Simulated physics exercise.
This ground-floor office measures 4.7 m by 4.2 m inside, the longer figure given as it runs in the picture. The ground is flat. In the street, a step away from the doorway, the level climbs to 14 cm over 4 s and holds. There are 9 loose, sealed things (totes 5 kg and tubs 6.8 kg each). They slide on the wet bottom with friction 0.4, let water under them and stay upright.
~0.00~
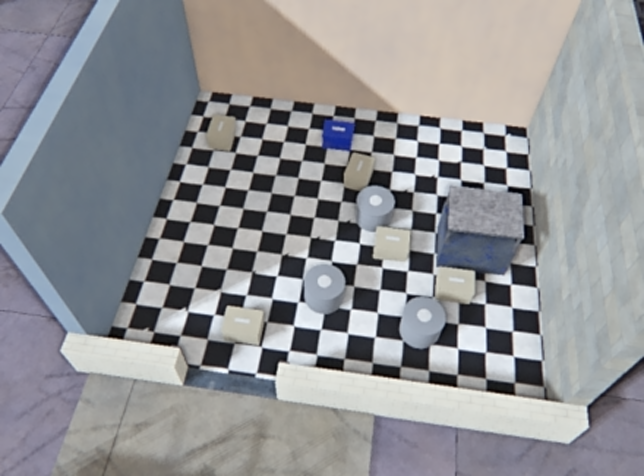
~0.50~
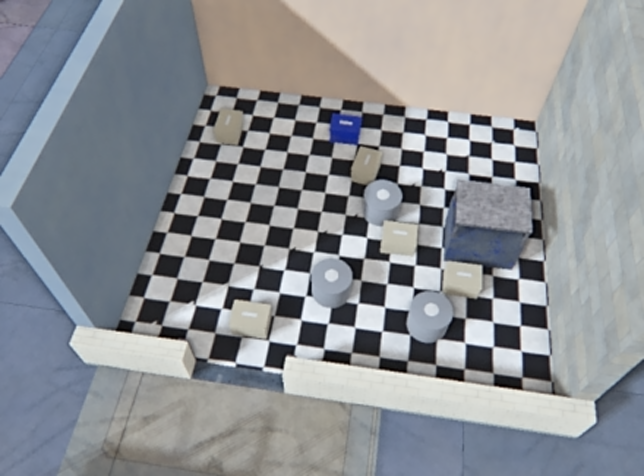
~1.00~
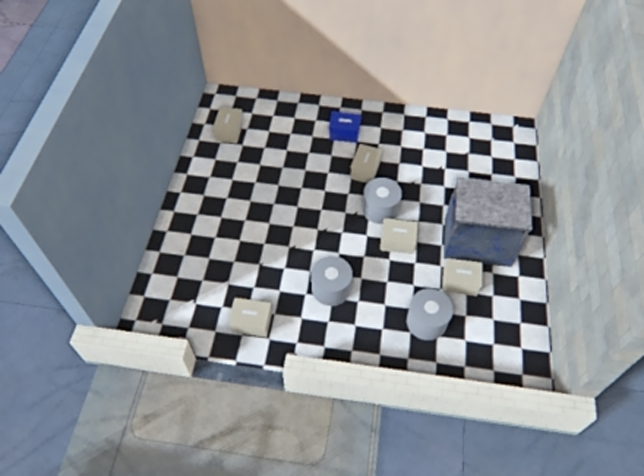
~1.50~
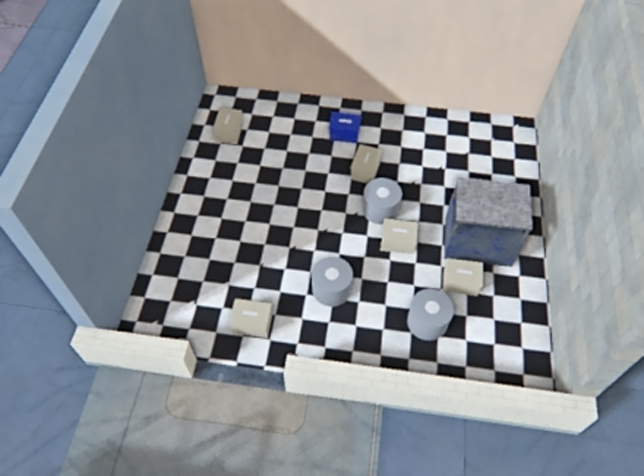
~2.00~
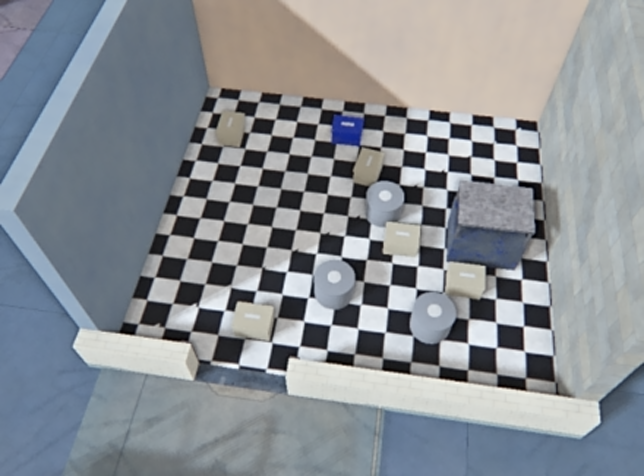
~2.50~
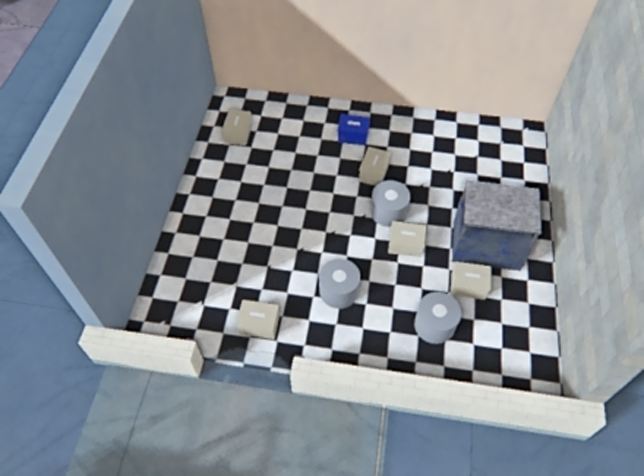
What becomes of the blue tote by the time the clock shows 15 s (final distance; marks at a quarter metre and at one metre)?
The blue tote ends far away.
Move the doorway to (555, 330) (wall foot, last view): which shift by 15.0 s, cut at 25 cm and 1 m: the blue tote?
In that case the blue tote moves a short way.
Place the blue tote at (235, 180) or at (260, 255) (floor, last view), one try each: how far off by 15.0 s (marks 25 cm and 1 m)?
In turn: It ends far away; it ends far away.
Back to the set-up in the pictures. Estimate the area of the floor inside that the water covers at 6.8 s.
Some 11.0 m2.
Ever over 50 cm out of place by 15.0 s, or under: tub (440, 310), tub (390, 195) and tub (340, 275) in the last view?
In that order: Less, short of it, more.
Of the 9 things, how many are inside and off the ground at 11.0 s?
At that moment 3.
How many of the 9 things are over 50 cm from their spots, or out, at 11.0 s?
By then 3.
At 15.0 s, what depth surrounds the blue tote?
Roughly 8 cm.
After 3.5 s the blue tote is near (354, 124), 0.0 m from its start, aground; 0 afloat.
After 6.8 s the blue tote is near (355, 120), 0.1 m from its start, aground; 0 afloat.
After 11.0 s the blue tote is near (407, 104), 0.8 m from its start, afloat; 3 afloat.
After 15.0 s the blue tote is near (530, 142), 2.3 m from its start, afloat; 6 afloat.
